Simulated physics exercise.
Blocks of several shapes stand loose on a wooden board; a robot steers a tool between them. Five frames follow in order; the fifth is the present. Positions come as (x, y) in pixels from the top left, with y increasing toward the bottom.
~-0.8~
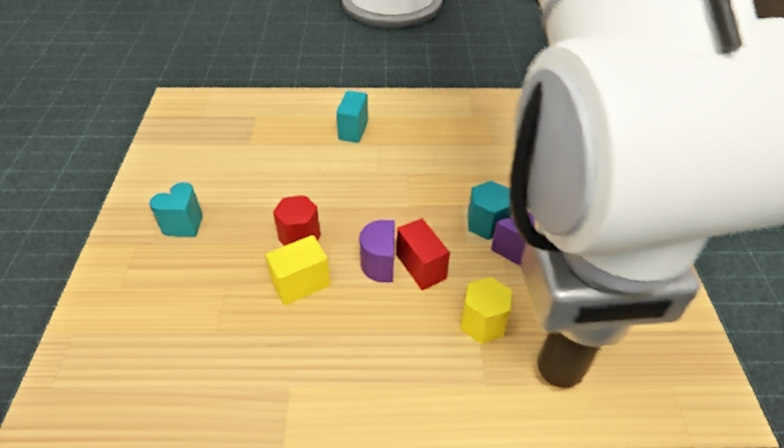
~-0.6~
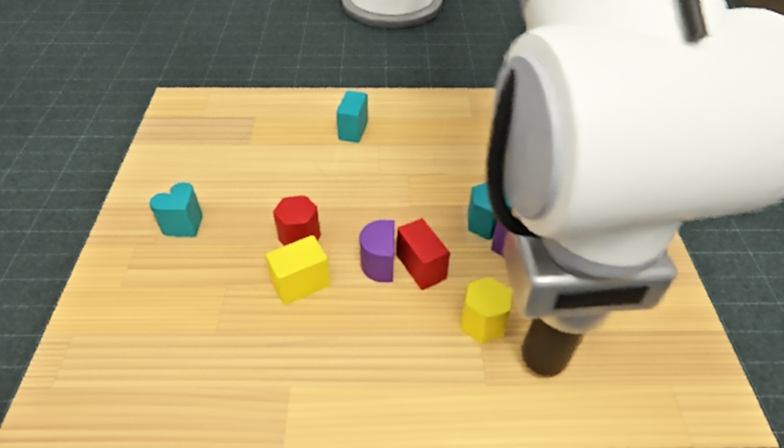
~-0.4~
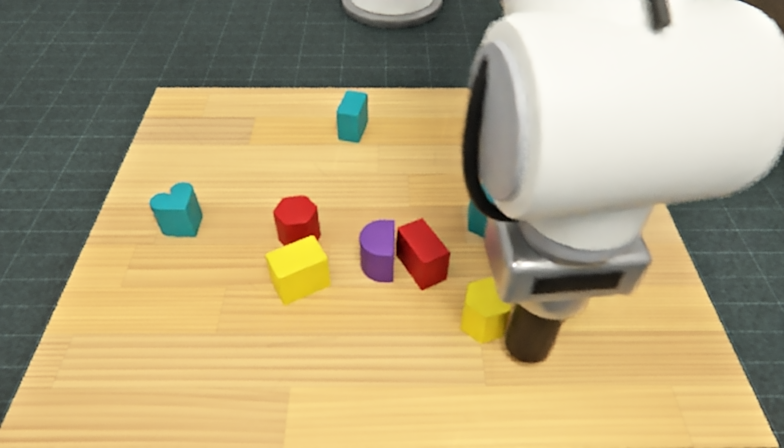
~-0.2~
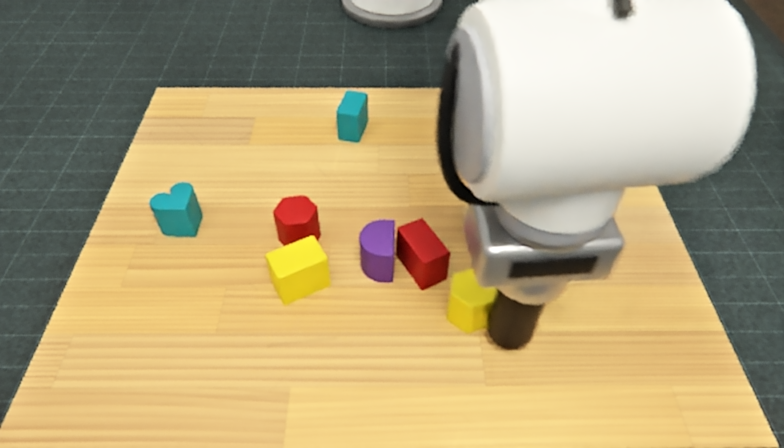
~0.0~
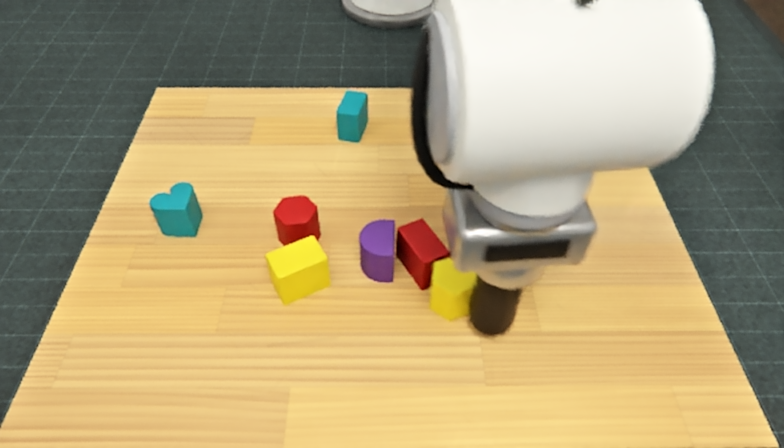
The robot arm moved its dark-tipped tool left and slightly away across the wooden board, reached the yellow hexagon, and pushed it up and left toward the red rectangle while the other blocks stayed still.
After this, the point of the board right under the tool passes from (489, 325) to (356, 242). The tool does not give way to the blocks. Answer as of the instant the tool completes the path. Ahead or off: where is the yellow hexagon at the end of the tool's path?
Once the path is finished, the yellow hexagon still sits ahead of the tool.
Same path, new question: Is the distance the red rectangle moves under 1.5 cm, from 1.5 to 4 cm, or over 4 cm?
My prediction: Over 4 cm.
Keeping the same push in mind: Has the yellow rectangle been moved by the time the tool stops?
No
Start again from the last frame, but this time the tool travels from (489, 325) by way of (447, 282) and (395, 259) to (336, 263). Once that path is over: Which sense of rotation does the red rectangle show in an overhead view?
Turns clockwise.
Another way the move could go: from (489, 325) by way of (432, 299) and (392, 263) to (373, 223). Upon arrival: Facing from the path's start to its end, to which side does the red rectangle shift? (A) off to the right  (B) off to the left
My pick is A.
What follows on the original path. One third of the way, tool at (441, 287); purple D-shaped block at (368, 230); red rectangle at (397, 209), turned 20° clockwise; yellow hexagon at (409, 243).
Two thirds of the way, tool at (396, 259); purple D-shaped block at (338, 219), turned 20° anticlockwise; red rectangle at (381, 182), turned 40° clockwise; yellow hexagon at (373, 213), turned 35° clockwise.
At the end, tool at (356, 234); red hexagon at (283, 206); yellow rectangle unmoved; purple D-shaped block at (318, 216), turned 15° anticlockwise; red rectangle at (379, 167), turned 75° clockwise; yellow hexagon at (346, 187), turned 70° clockwise.
